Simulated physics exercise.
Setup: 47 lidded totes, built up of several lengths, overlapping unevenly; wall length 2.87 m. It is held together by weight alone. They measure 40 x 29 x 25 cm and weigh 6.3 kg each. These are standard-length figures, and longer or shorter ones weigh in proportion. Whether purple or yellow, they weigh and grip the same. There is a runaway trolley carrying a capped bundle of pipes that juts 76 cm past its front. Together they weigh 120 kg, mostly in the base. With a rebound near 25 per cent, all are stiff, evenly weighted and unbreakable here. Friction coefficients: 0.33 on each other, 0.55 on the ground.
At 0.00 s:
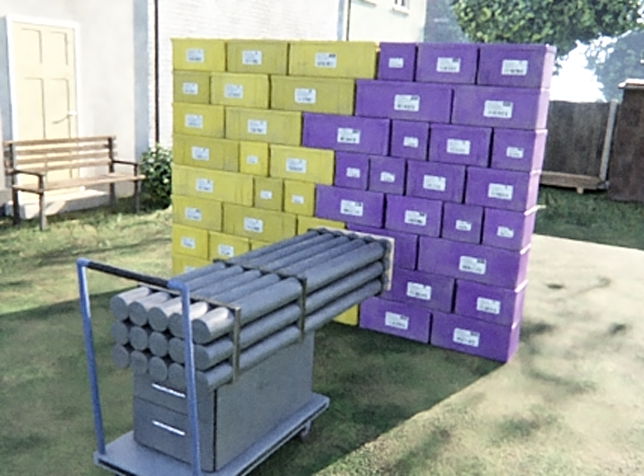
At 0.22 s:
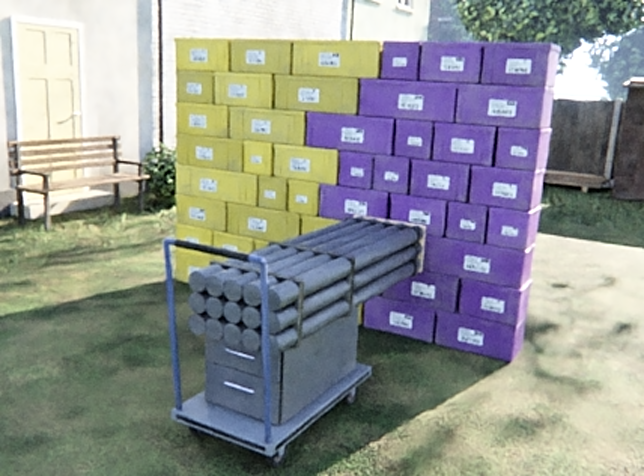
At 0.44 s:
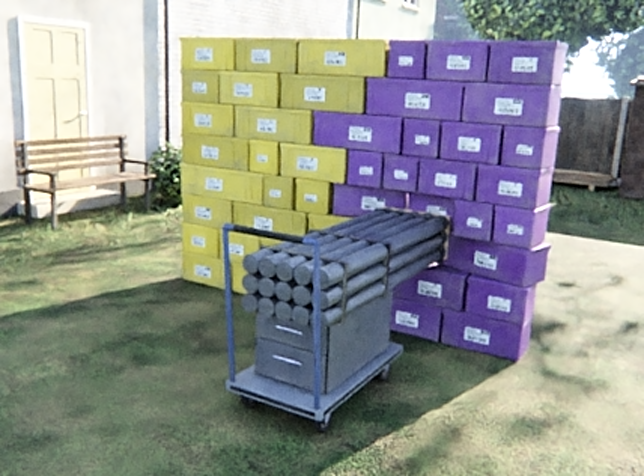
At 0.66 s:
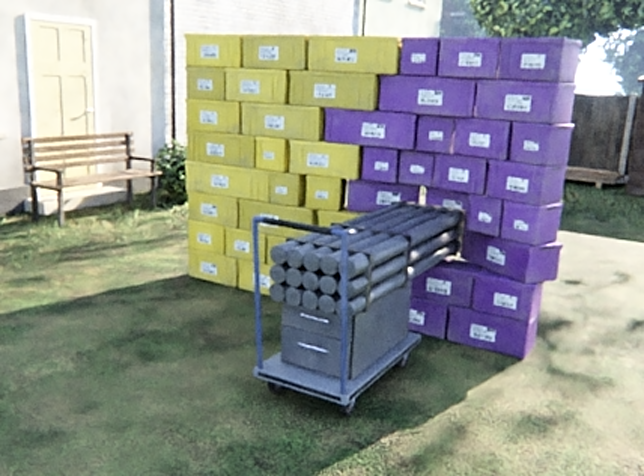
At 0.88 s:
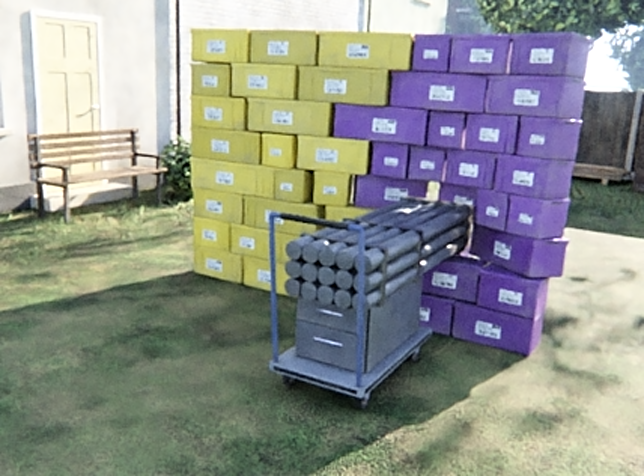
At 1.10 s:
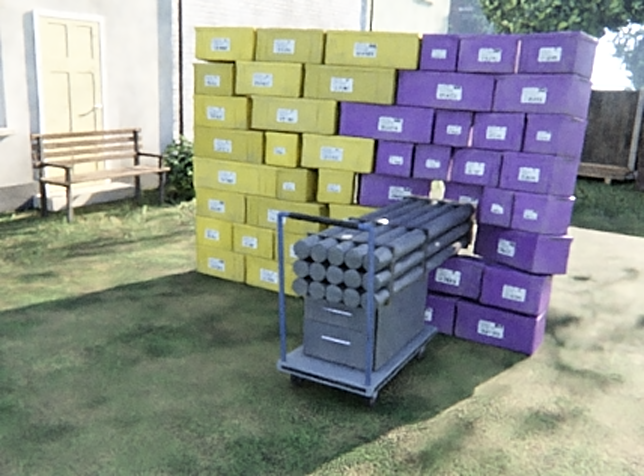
On a lawn, a trolley's bundled grey poles push into yellow and purple stacked boxes.
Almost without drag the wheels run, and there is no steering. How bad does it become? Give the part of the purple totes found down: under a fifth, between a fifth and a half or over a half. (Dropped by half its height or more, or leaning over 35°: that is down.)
When it settles, more than one in two will be down.
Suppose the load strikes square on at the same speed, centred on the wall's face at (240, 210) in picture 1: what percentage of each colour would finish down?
Down at the end: Purple 0 percent, yellow 60 percent.
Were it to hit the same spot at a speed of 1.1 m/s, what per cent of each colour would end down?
Purple 0%, yellow 0%.
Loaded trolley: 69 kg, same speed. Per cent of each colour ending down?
Share down - purple: 0; yellow: 0 (per cent).
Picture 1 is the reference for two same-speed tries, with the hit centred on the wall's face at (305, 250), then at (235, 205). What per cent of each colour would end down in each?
For purple it's 0 then 0 per cent, for yellow 0 then 70 per cent.
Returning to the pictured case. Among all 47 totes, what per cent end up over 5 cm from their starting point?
60 in a hundred.
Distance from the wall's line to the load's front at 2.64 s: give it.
45 cm beyond.
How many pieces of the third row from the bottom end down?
The answer for that row is 3.
Around 1.62 s, load 43 cm past the wall's line, stopped; 11 of the 24 purple totes down (11 of 47 in all colours); top purple tote tipped 35°, 18 cm lower; top yellow tote tipped 11°.
Around 2.04 s, load 42 cm past the wall's line, stopped; 19 of the 24 purple totes down (20 of 47 in all colours); top purple tote on its side; top yellow tote tipped 25°.
Around 2.64 s, load 43 cm past the wall's line, stopped; 19 of the 24 purple totes down (28 of 47 in all colours); top purple tote on its side; top yellow tote on its side.
Finally (4.1 s), load 43 cm past the wall's line, stopped; 19 of the 24 purple totes down (28 of 47 in all colours); top purple tote on its side; top yellow tote on its side. That is 79 per cent. Seen by the last camera, middles, top purple tote near (636, 263), top yellow tote near (218, 234).
